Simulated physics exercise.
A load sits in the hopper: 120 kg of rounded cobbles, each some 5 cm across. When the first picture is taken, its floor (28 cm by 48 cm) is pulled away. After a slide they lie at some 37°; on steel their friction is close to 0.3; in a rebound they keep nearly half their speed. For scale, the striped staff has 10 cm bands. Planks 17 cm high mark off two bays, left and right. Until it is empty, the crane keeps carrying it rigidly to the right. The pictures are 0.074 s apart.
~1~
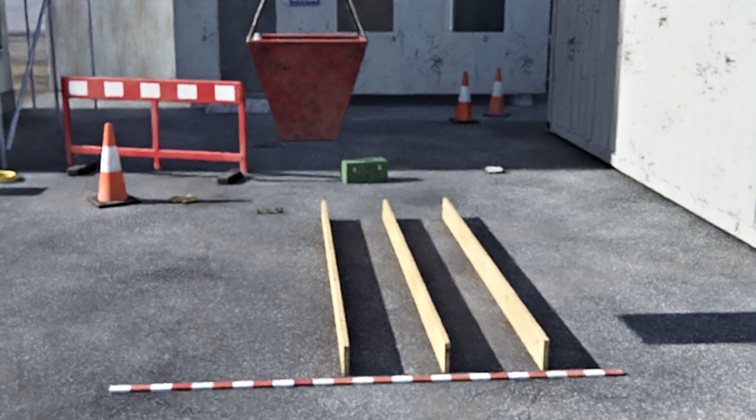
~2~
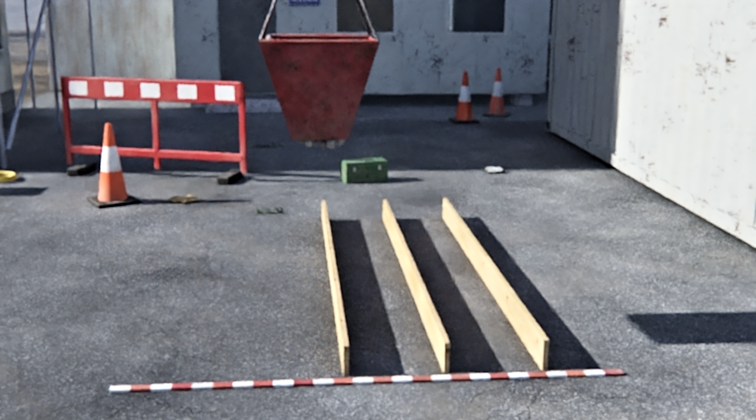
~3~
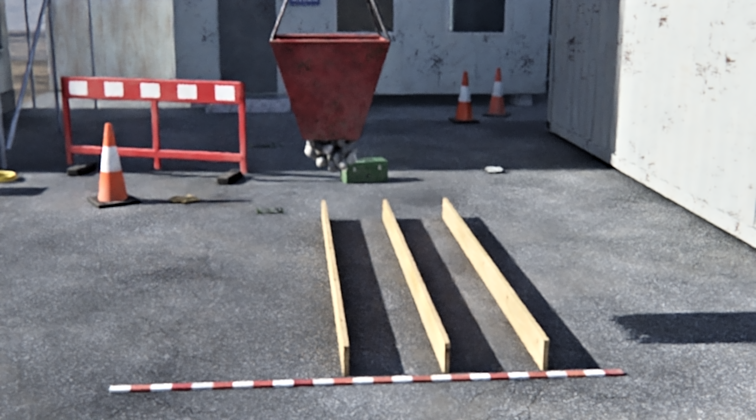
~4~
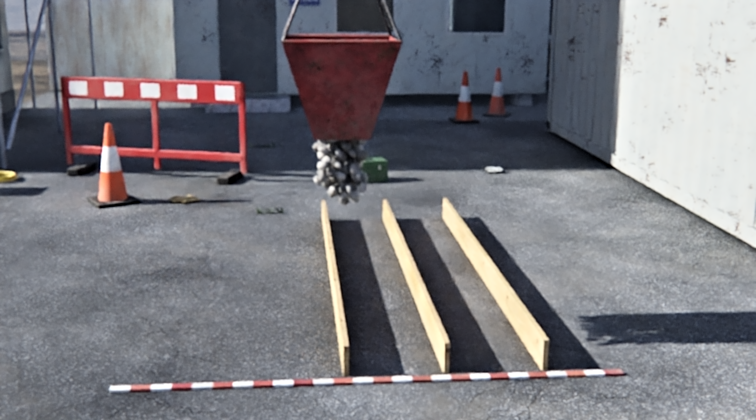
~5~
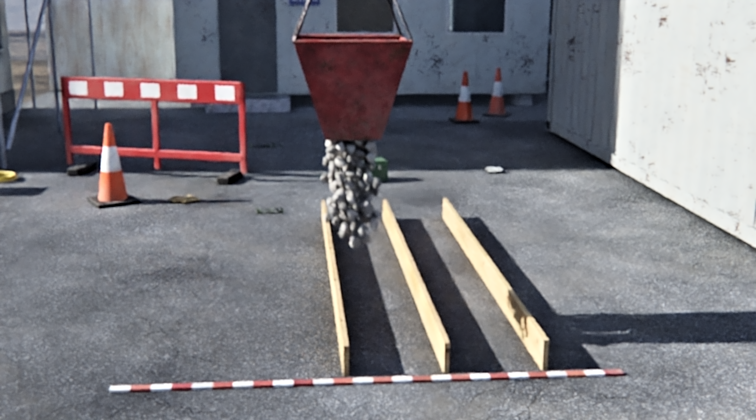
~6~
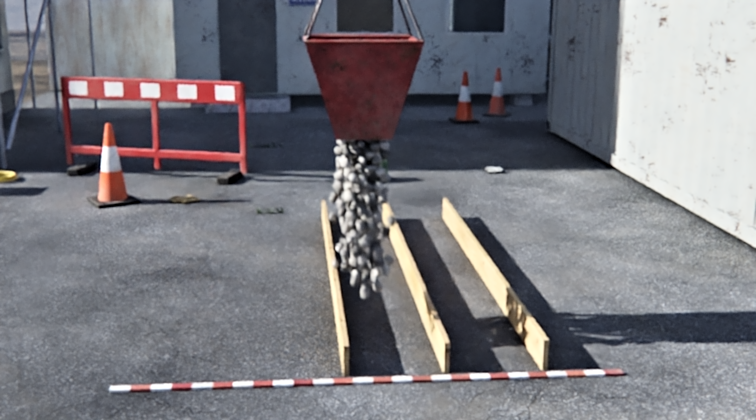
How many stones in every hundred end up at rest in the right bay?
About 14 in a hundred.
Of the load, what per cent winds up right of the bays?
I'd say close to 0 per cent of the load ends there.
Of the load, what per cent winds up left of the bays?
I'd put it at roughly 0 per cent.
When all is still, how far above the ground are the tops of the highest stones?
The topmost stones rest about 18 cm above the ground.
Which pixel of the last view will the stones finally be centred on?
Their centre ends up around (393, 326).
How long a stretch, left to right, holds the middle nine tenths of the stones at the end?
Width: Near 90 cm.
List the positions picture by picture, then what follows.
In the first frame, the outlet is at (309, 130); nothing has dropped yet.
In the second frame, the outlet is at (320, 130); 5 % is out.
In the third frame, outlet at (331, 130), the stream shows down to (333, 164); 85 % still inside.
In the fourth frame, outlet at (342, 130), the stream shows down to (344, 196); 72 % still inside.
In the fifth frame, outlet at (354, 130), the stream shows down to (355, 236); 59 % still inside.
In the sixth frame, outlet at (365, 130), the stream shows down to (365, 285); 44 % still inside.
Then, 0.3 s after the last picture, 0 % in the hopper, 99 % falling or lying in the left bay, 1 % falling or lying in the right bay; the stones farthest right are at (433, 277).
Then, 0.7 s after the last picture, 0 % in the hopper, 86 % falling or lying in the left bay, 14 % falling or lying in the right bay; the stones farthest right are at (505, 313).
Then, 1.3 s after the last picture, 0 % in the hopper, 86 % falling or lying in the left bay, 14 % falling or lying in the right bay; the stones farthest right are at (509, 322).
Then, 2.2 s after the last picture, 0 % in the hopper, 86 % falling or lying in the left bay, 14 % falling or lying in the right bay; the stones farthest right are at (509, 322).
Then, 4.1 s after the last picture, 0 % in the hopper, 86 % in the left bay, 14 % in the right bay; the stones farthest right are at (509, 322).
